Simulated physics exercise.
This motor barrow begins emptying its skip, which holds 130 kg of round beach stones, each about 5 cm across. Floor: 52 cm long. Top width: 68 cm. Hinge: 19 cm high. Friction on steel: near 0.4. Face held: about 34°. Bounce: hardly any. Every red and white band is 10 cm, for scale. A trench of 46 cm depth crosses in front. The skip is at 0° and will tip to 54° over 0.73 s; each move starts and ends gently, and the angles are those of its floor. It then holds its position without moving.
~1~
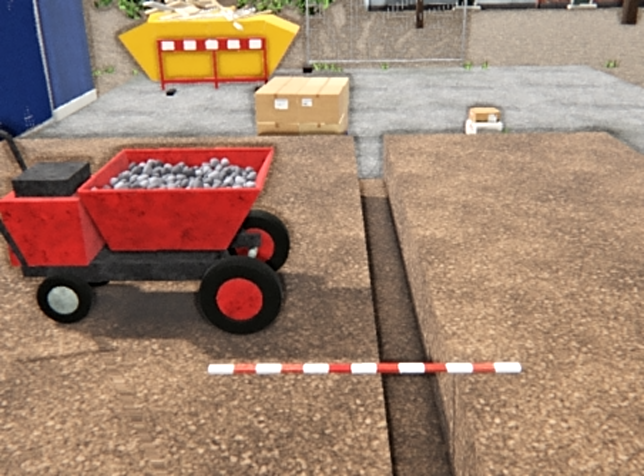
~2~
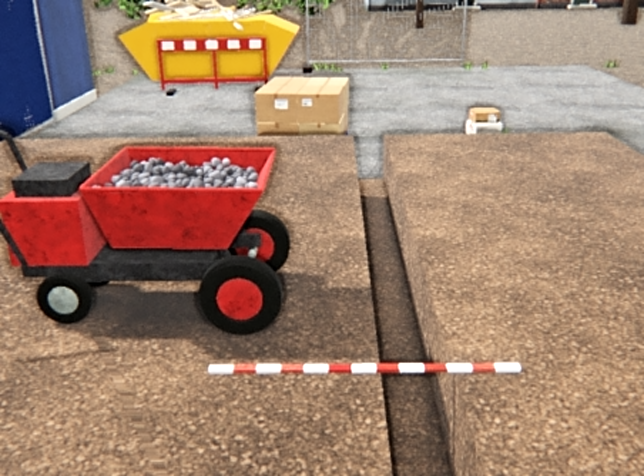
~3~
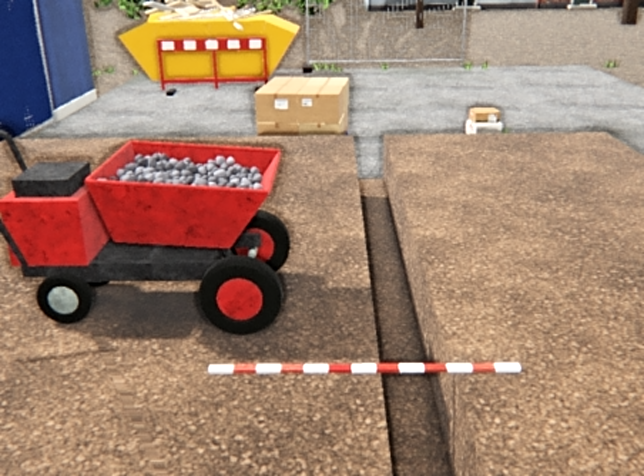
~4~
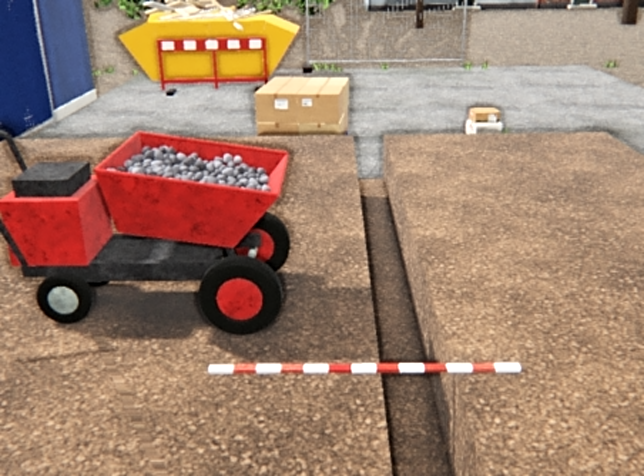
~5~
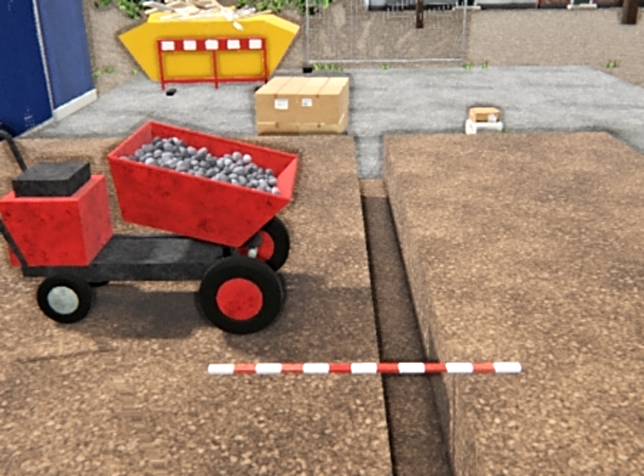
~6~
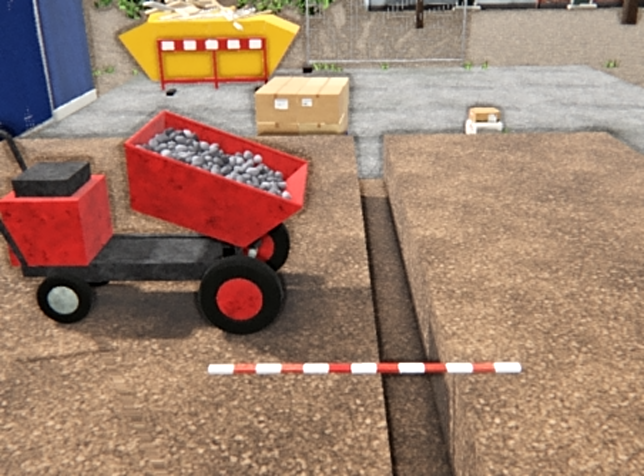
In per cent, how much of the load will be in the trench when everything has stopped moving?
Around 42 per cent of it.
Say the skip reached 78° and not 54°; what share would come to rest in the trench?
Some 90 in a hundred, I'd say.
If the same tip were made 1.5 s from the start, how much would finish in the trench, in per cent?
That would give about 35 percent.
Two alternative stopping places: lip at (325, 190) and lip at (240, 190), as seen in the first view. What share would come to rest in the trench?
I'd expect some 20 per cent, then some 35.
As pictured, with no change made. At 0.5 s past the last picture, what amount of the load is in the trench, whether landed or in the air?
By that moment, roughly 0 per cent of the load.
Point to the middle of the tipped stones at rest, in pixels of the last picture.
At about pixel (404, 368) in the last view.
Then, 0.2 s after the last picture the floor is at 46°, 100 % in the skip; the foremost stones are at (321, 221).
Then, 0.5 s after the last picture the floor is at 54°, 93 % in the skip, 5 % short of the trench, 2 % in the trench; the foremost stones are at (388, 251).
Then, 0.9 s after the last picture the floor is at 54°, 64 % in the skip, 6 % short of the trench, 29 % in the trench, 2 % past the trench; the foremost stones are at (468, 291).
Then, 2.8 s after the last picture the floor is at 54°, 52 % in the skip, 4 % short of the trench, 42 % in the trench, 2 % past the trench; the foremost stones are at (567, 304).
